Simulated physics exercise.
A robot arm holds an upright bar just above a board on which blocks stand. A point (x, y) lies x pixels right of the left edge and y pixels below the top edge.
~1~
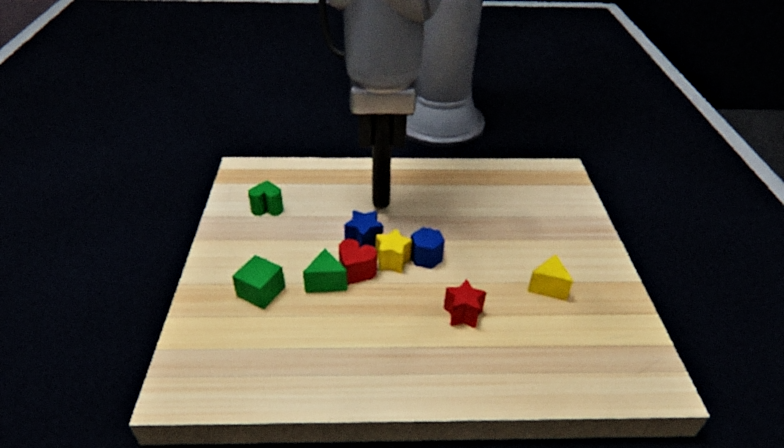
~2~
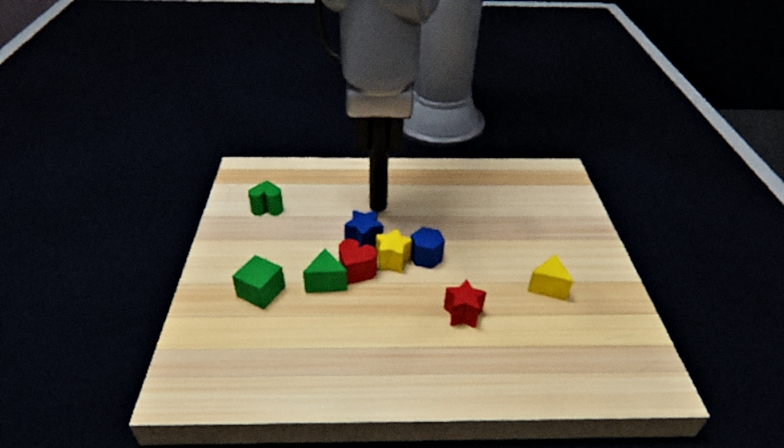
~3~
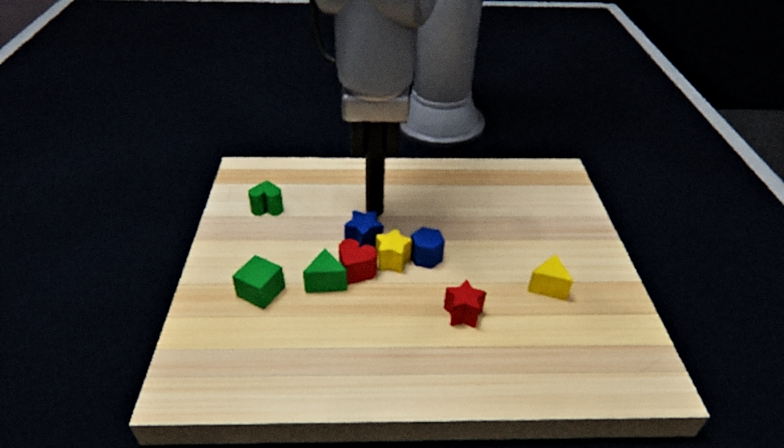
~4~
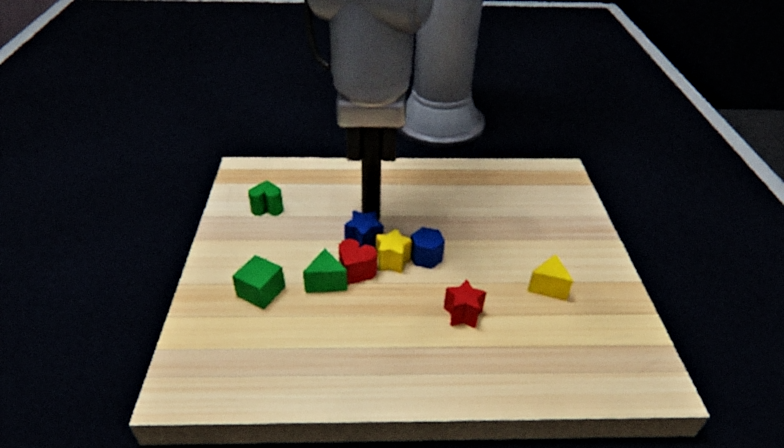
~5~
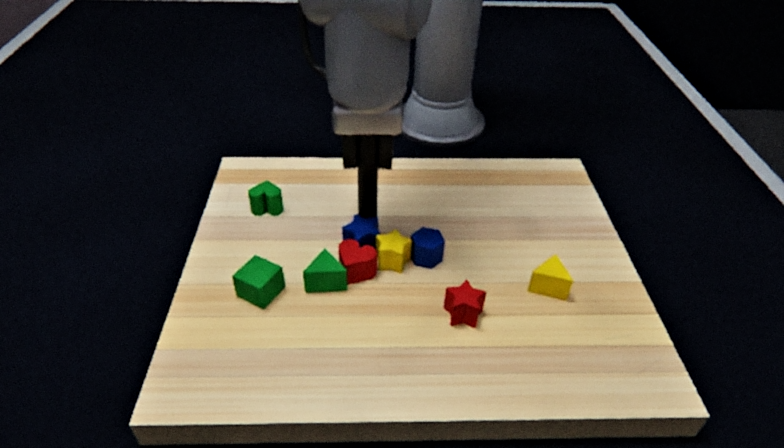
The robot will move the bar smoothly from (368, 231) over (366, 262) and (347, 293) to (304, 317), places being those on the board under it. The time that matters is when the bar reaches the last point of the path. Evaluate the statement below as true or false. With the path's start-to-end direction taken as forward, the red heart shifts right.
That statement is not accurate.
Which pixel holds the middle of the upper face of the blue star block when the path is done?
For the centre of its top, I'd go with (315, 313).
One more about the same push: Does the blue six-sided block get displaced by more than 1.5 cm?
I expect not.
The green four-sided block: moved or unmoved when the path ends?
Well, the green four-sided block holds its place.
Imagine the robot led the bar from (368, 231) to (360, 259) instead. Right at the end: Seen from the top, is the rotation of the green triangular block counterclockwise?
Short answer: No.
What follows on the original path. One third of the way, bar at (366, 256); green triangular block at (314, 273), turned 30° clockwise; red heart at (346, 280); blue star block at (358, 258); yellow star block at (395, 248), turned 55° anticlockwise.
Two thirds of the way, bar at (347, 287); green triangular block at (312, 275), turned 45° clockwise; red heart at (328, 316); blue star block at (341, 291); yellow star block at (395, 248), turned 55° anticlockwise.
At the end, bar at (304, 310); green four-sided block unmoved; green triangular block at (296, 277), turned 85° clockwise; red heart at (322, 341), turned 20° anticlockwise; blue star block at (315, 313), turned 45° anticlockwise; yellow star block at (395, 248), turned 55° anticlockwise; blue six-sided block unmoved.
